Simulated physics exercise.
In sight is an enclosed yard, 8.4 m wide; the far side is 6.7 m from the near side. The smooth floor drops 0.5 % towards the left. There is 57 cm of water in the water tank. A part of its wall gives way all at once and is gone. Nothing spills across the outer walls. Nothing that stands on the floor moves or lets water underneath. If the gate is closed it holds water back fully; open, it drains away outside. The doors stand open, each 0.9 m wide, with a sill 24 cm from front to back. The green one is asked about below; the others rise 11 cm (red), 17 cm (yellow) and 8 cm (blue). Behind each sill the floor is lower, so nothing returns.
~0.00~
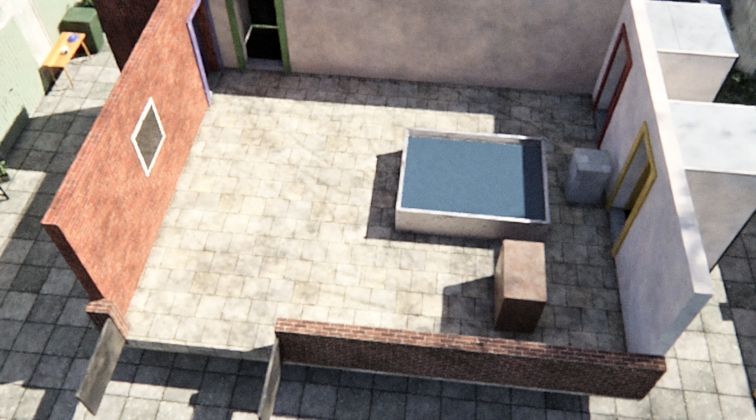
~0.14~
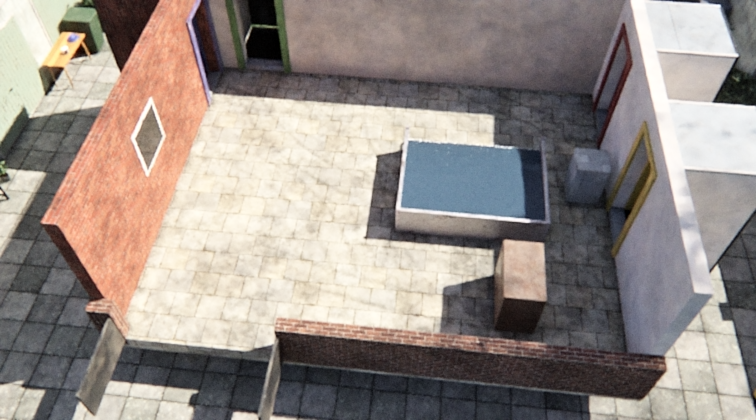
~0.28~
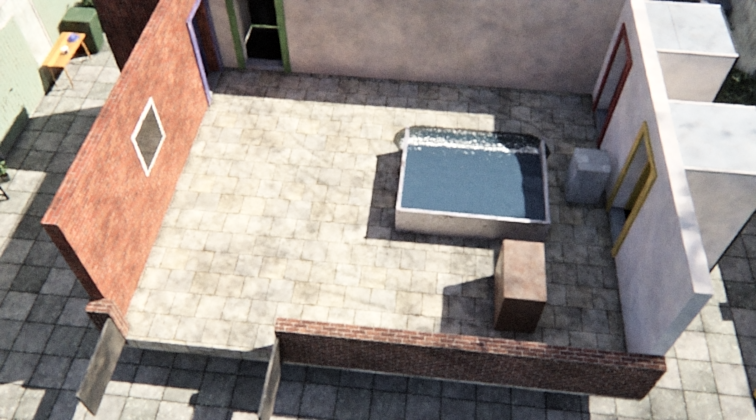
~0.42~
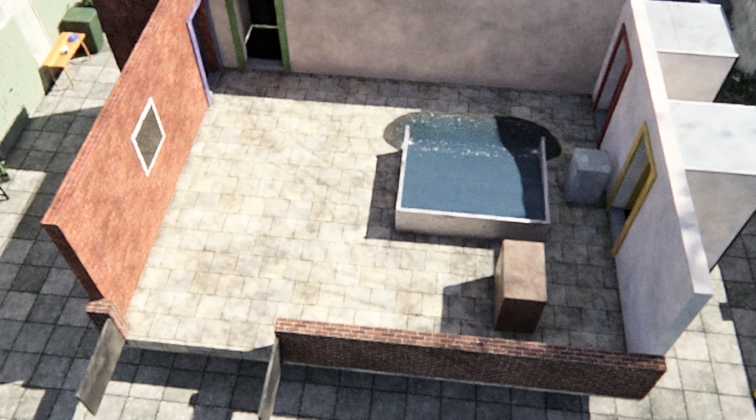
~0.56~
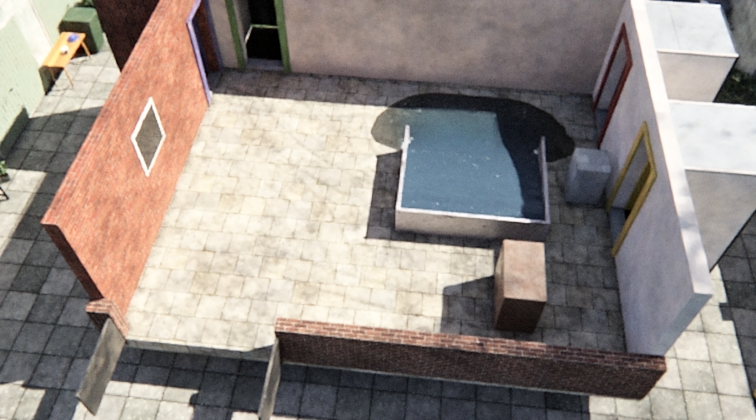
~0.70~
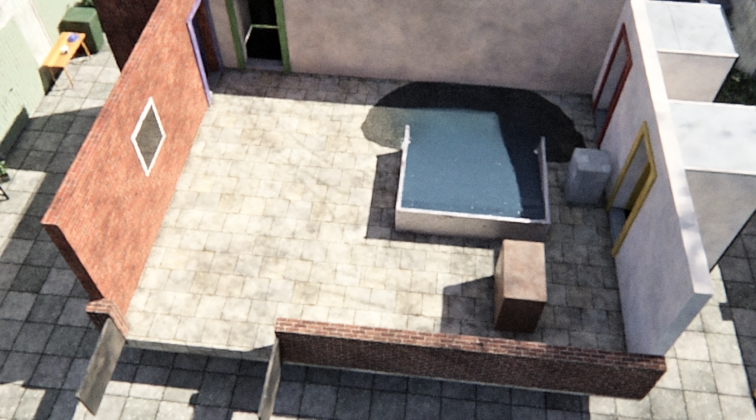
A walled yard held a low rectangular tank full of still water, until its far side disappeared and water poured out, spreading a widening dark patch across the stone floor behind and beside it.
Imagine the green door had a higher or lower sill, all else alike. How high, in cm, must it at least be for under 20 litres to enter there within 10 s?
It would have to be roughly 6.5 cm high.
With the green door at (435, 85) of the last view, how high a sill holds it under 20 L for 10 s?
Roughly 31 cm.
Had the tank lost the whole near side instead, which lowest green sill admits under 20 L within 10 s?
About 6.0 cm.
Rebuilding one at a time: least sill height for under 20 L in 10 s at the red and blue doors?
Roughly 21 cm at red and 18 cm at blue.
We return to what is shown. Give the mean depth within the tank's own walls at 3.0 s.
About 13 cm.
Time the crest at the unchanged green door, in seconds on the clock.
At about 8.0 s.
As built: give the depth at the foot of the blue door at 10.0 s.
About 9.5 cm.
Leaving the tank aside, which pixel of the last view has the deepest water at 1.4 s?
Near (466, 85).
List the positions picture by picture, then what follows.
The first picture shows still water, 57 cm deep, in the water tank at (473, 175); the green door at (259, 34) is dry.
In the second picture, water pours out on the far side and has run 0.3 m, to a hidden place; about 8 cm deep outside, 57 cm at the back.
In the third picture, water pours out on the far side and has run 0.7 m, to (473, 131); about 10 cm deep outside, 57 cm at the back.
In the fourth picture, water pours out on the far side and has run 1.2 m, to (423, 114); about 9 cm deep outside, 57 cm at the back.
In the fifth picture, the front is at (433, 96), 1.8 m from the gap on the far side; 5.6 m2 of floor is wet, 54 cm left at the back.
In the sixth picture, the gap is on the far side, the front 2.2 m out at (424, 82); the back of the water tank holds 48 cm; 2.9 m in a straight line remain to the green door at (259, 34).
After 1.4 s water covers 20 % of the floor, deepest (42 cm) near (466, 85); it has not reached the green door.
After 3.0 s water covers 35 % of the floor, deepest (34 cm) near (588, 94); 7 cm at the green door, 0 litres in over its 12 cm sill.
After 10.0 s water covers 85 % of the floor, deepest (10 cm) near (446, 148); 9 cm at the green door, 0 litres in over its 12 cm sill.
At the green door as built, the water arrived by 2.3 s and peaked near 10 cm at 7.8 s.
With a sill of 5 cm, 33 litres would have come in within the 10 s; with 8 cm, 8 litres. So under 20 litres takes about 6.5 cm.
